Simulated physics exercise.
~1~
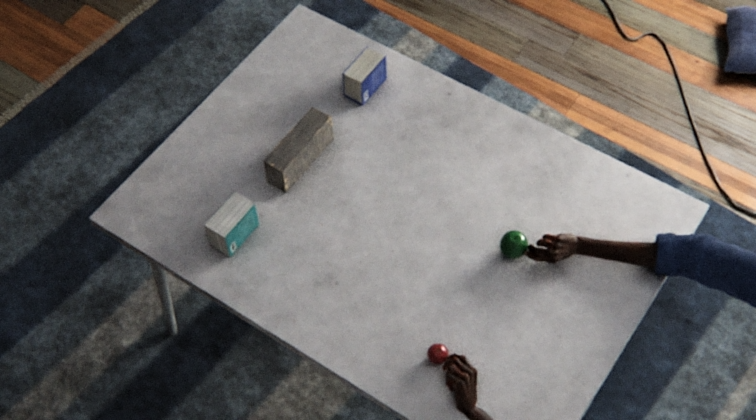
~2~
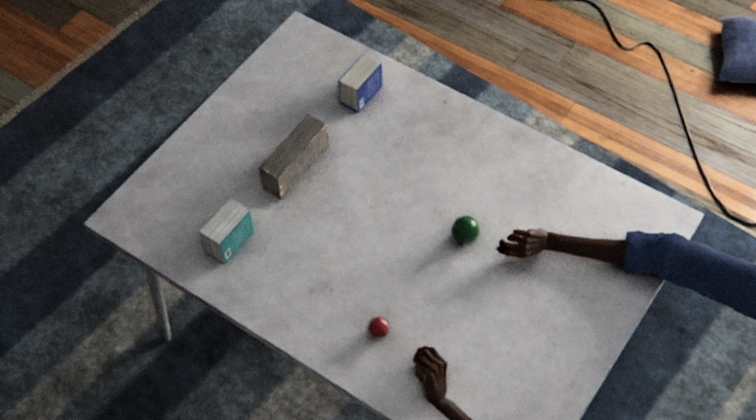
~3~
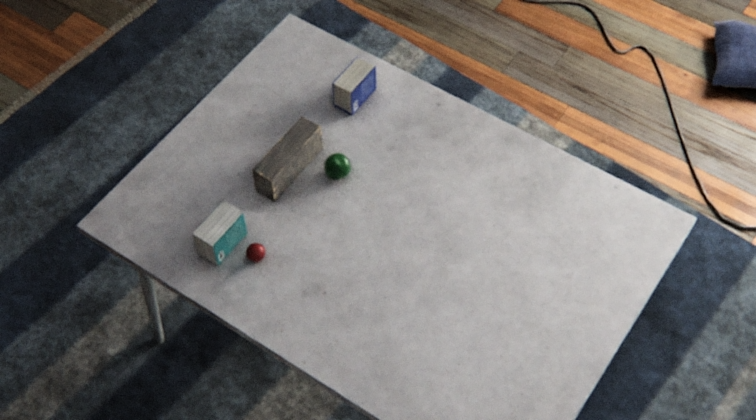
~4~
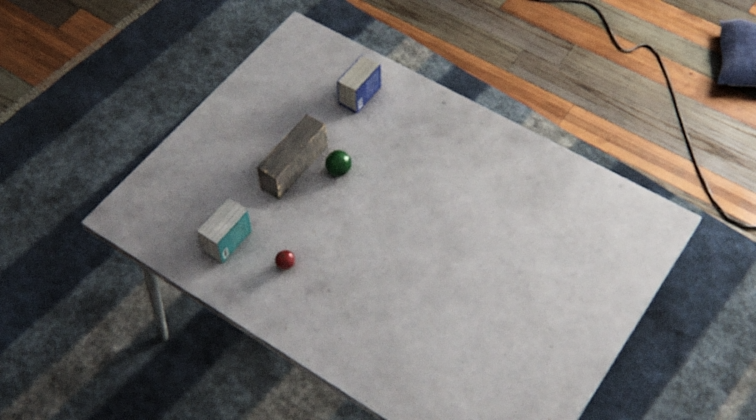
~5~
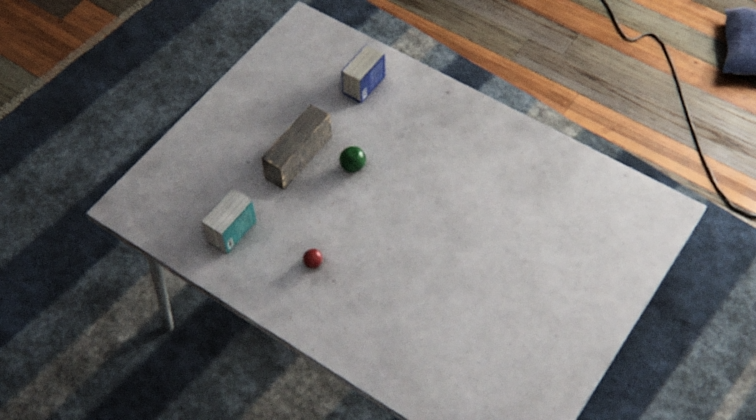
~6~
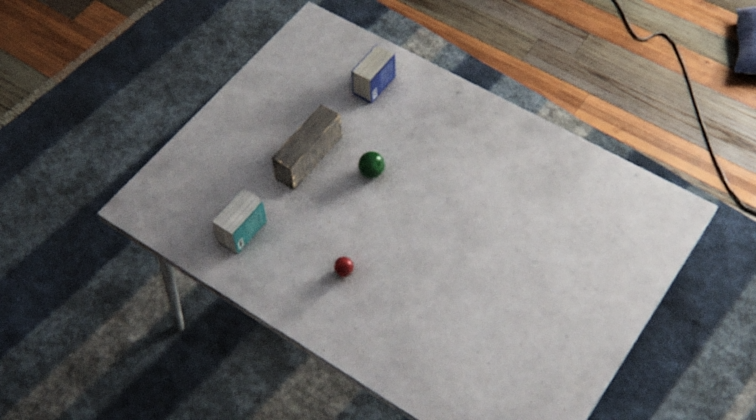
Two hands releasing a red tomato and a green apple across a table, both hitting blocks, rolling back and stopping.
